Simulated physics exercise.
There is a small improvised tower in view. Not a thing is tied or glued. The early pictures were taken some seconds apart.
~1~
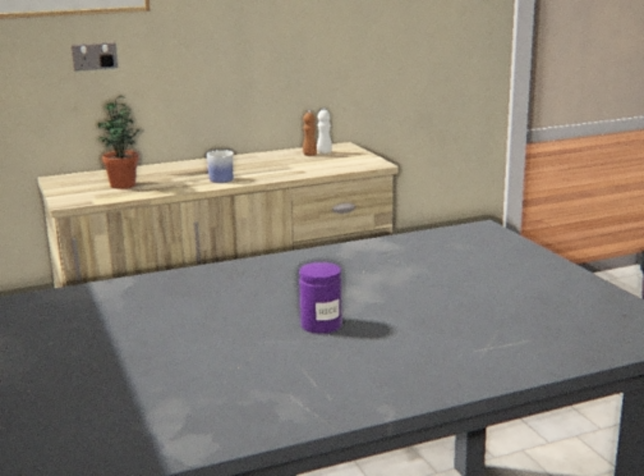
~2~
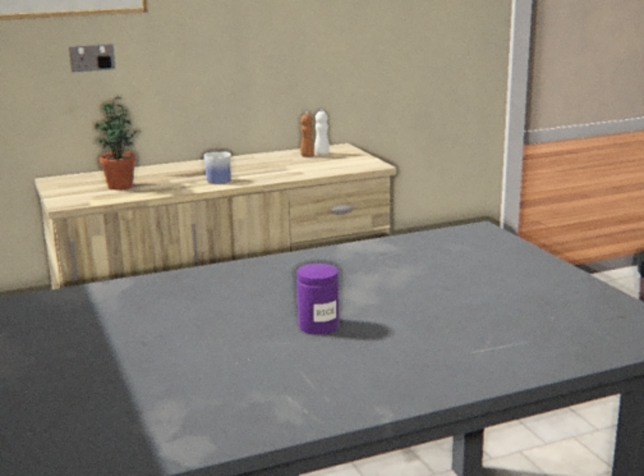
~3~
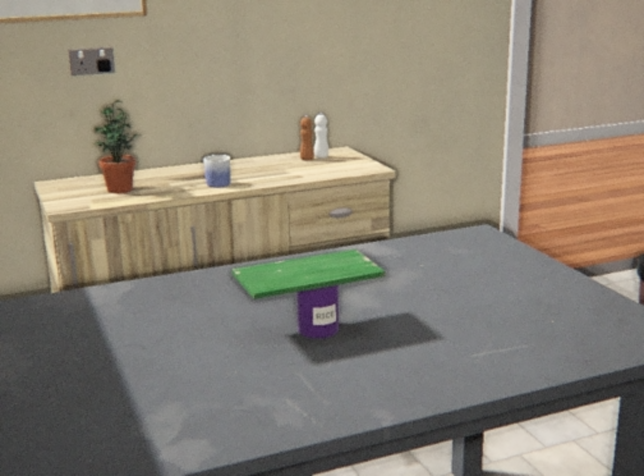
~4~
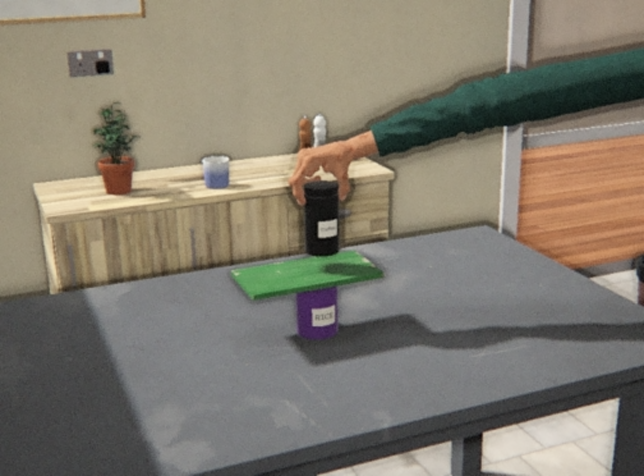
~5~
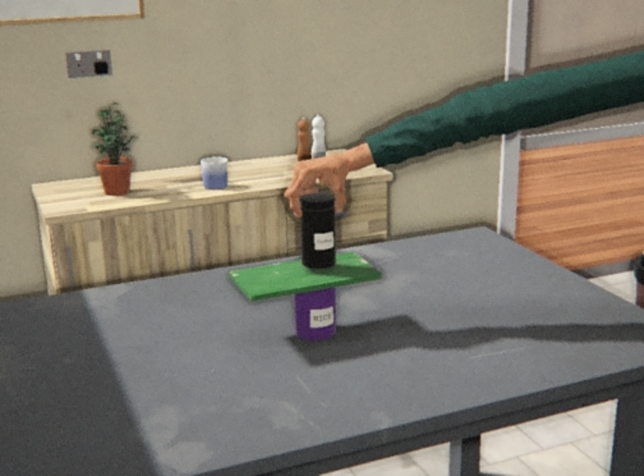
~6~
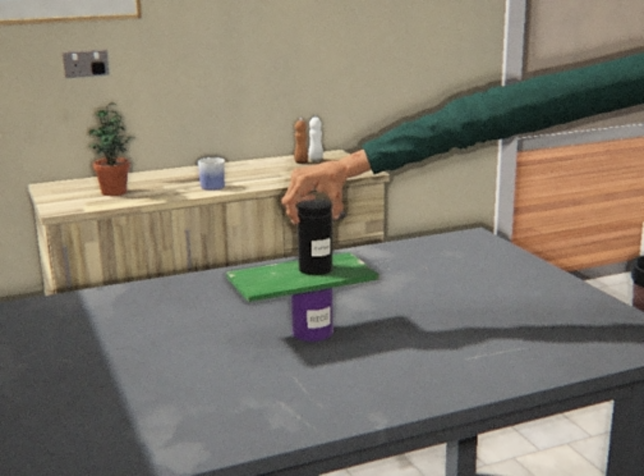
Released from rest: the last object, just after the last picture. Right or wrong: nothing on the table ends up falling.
Right.
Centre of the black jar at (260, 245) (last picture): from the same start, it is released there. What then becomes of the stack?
What happens next is that it goes down.
Then, 0.20 s on from there, no change.
Then, 0.50 s on from there, black jar resting near (315, 238).
In the end, all 3 unmoved. At the end, from the last picture's camera, black jar near (315, 238). The stack stays up.
